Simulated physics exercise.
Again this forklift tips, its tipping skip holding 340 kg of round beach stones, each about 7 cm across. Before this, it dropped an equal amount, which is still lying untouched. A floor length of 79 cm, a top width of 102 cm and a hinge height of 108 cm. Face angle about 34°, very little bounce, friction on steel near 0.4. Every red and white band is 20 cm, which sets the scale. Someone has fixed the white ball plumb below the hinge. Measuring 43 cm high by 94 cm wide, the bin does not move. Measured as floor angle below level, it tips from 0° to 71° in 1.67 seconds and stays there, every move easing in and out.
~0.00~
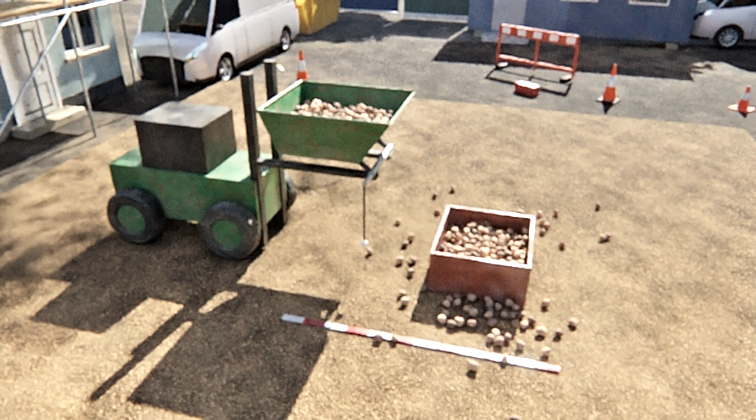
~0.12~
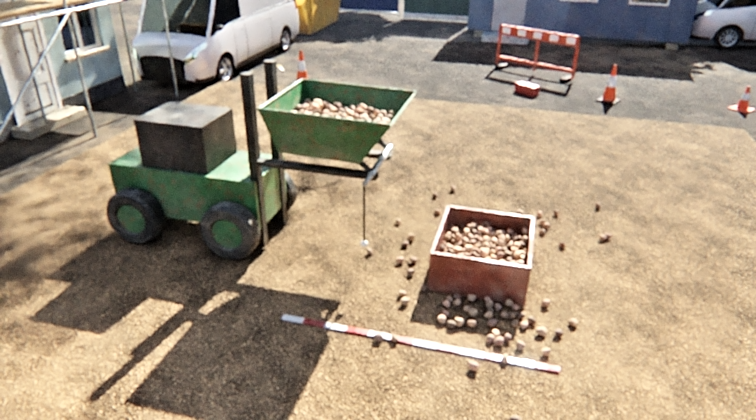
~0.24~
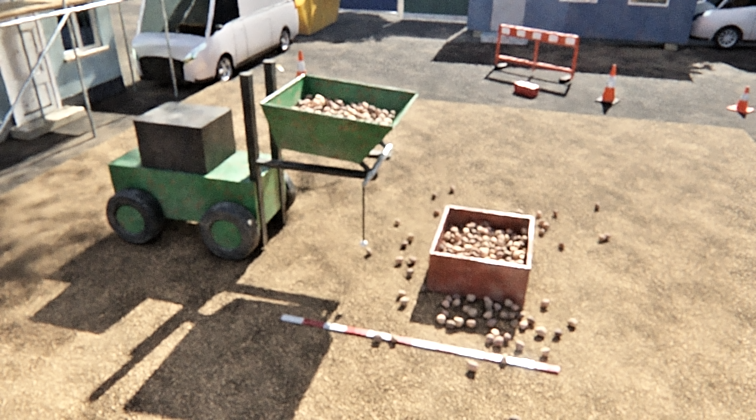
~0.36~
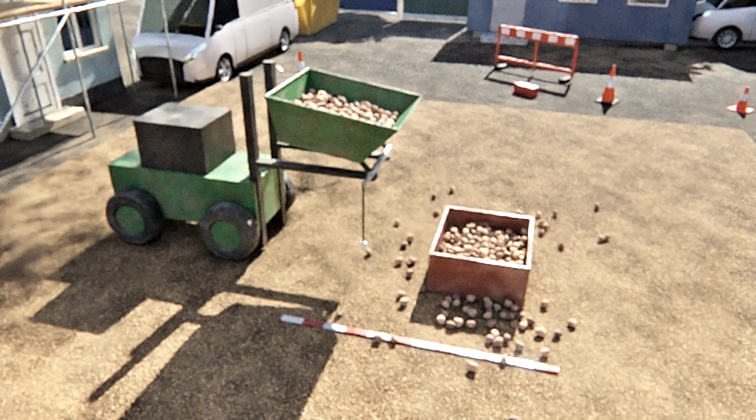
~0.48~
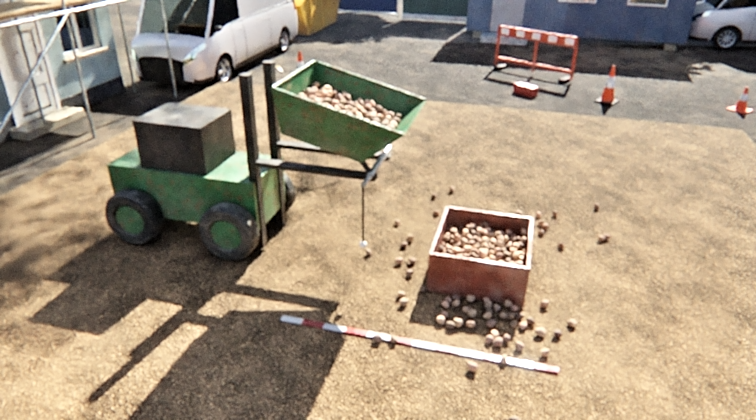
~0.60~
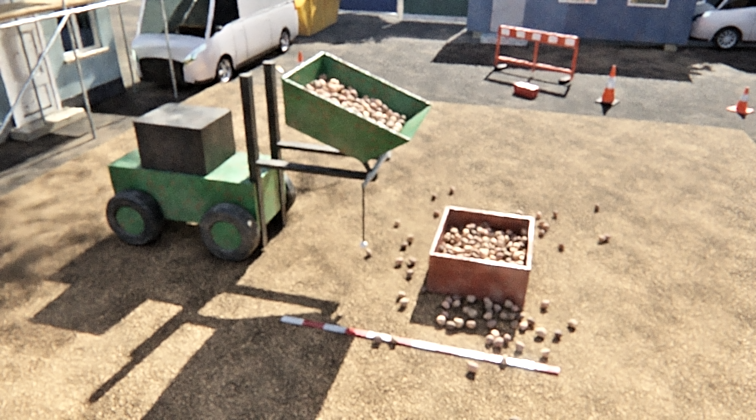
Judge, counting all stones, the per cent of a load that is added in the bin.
Close to 79 parts in a hundred.
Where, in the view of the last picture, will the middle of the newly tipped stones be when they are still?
The middle ends up near (487, 242).
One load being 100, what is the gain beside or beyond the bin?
Around 20 in a hundred.
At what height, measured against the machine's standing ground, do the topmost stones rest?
About 58 cm above it.
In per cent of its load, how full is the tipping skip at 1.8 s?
65 %.
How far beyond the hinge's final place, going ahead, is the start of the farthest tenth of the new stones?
It comes to around 150 centimetres.
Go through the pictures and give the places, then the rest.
In the first picture, the tipping skip is at 0°, its lip at (389, 125); the top of the load is at (328, 110). The earlier load is highest near (470, 241), 31 cm above ground level, 3 % short of the bin, 84 % in the bin, 13 % beside or beyond the bin.
In the second picture, lip at (390, 126), floor tilted 1°, highest stones at (325, 108); the stones move at 0.2 m/s on average.
In the third picture, the tipping skip is at 4°, its lip at (393, 128); the top of the load is at (319, 104); the stones move at 0.3 m/s on average.
In the fourth picture, lip at (397, 131), floor tilted 8°, highest stones at (316, 99); the stones move at 0.4 m/s on average.
In the fifth picture, the tipping skip is at 14°, its lip at (403, 135); the top of the load is at (316, 92); the stones move at 0.6 m/s on average.
In the sixth picture, the tipping skip is at 21°, its lip at (409, 141); the top of the load is at (320, 85); the stones move at 0.6 m/s on average.
After 1.2 s the floor is at 60°; in per cent of one load, 100 in the tipping skip, 3 short of the bin, 84 in the bin, 13 beside or beyond the bin; the foremost stones are at (577, 261).
After 1.8 s the floor is at 71°; in per cent of one load, 64 in the tipping skip, 3 short of the bin, 115 in the bin, 18 beside or beyond the bin; the foremost stones are at (577, 261).
After 2.1 s the floor is at 71°; in per cent of one load, 31 in the tipping skip, 3 short of the bin, 142 in the bin, 24 beside or beyond the bin; the foremost stones are at (577, 259).
After 4.7 s the floor is at 71°; in per cent of one load, 0 in the tipping skip, 4 short of the bin, 163 in the bin, 33 beside or beyond the bin; the foremost stones are at (619, 258). Net gain in the bin, 79.
